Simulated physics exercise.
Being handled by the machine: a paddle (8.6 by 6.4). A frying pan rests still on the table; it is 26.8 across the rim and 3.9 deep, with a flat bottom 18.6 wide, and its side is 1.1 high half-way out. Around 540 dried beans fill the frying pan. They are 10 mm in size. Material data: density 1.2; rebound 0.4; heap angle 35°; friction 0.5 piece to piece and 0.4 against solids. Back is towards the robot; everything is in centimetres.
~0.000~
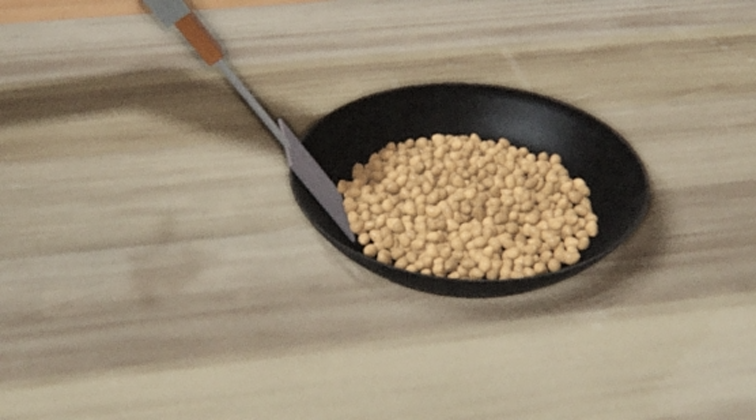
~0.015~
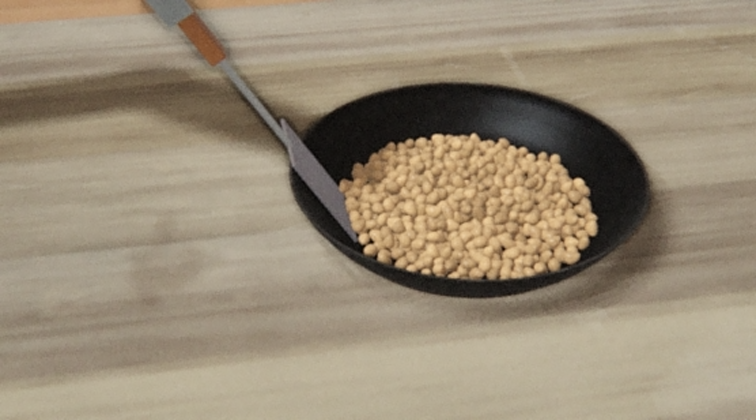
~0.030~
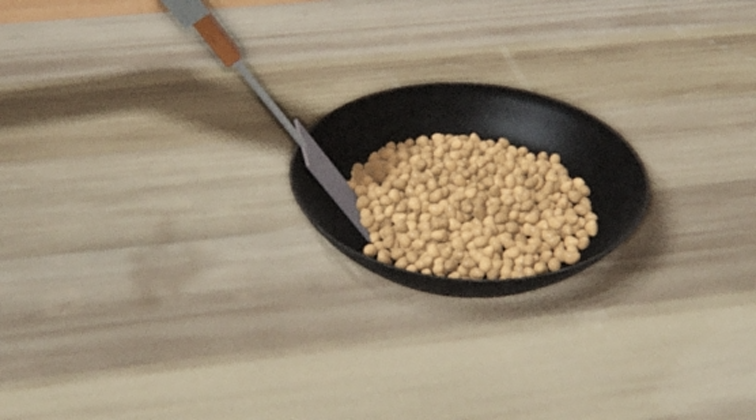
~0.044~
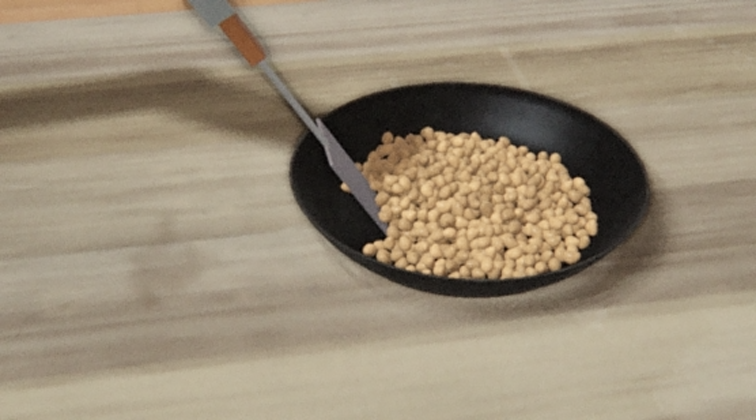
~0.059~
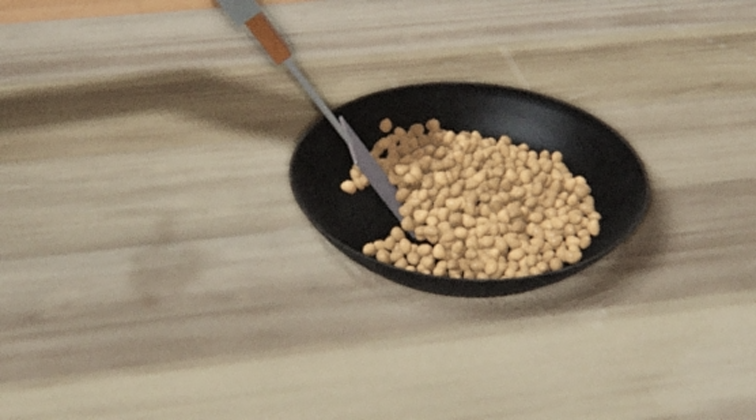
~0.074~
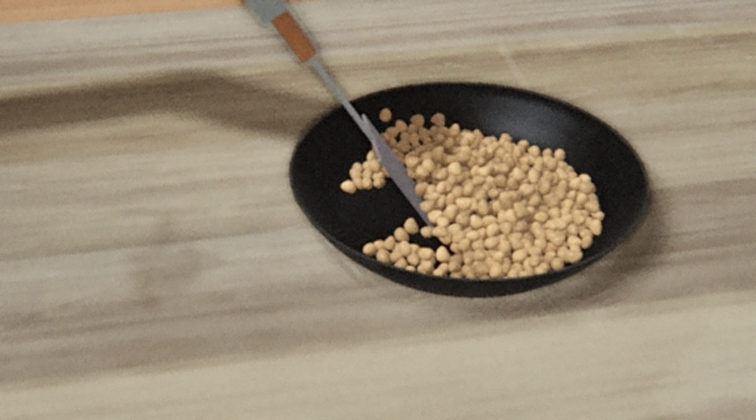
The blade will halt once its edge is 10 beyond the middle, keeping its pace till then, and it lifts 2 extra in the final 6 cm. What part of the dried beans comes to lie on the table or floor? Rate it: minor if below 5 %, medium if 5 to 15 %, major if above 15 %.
Rating: Major.
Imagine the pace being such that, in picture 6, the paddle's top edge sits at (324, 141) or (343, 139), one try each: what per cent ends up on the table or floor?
Close to 10 per cent in the first try and close to 15 per cent in the second.
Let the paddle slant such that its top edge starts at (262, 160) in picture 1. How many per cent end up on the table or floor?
Roughly 25 percent ends on the table or floor.
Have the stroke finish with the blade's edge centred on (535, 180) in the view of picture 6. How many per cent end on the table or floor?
Around 5 percent ends on the table or floor.
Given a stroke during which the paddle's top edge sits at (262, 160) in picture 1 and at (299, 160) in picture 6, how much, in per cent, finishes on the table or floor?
Close to 10 in a hundred.
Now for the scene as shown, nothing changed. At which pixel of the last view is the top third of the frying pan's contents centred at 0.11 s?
The top third sits at roughly (498, 183).
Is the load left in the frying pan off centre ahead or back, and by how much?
What stays is shifted forward by around 4.0 cm.
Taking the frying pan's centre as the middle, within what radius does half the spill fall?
Some 30 centimetres.
After 0.11 s, sloping 58°, highest piece 6 above the table; 536 in the frying pan.
After 0.15 s, sloping 58°, highest piece 6 above the table; 535 in the frying pan, 1 on the blade or in flight.
After 0.36 s, sloping 58°, highest piece 20 above the table; 410 in the frying pan, 75 on the table or floor, 51 on the blade or in flight.
After 1.41 s, sloping 58°, highest piece 4 above the table; 410 in the frying pan, 126 on the table or floor.
In the end, 410 in the frying pan, 126 on the table or floor. That is 24 % on the table or floor.
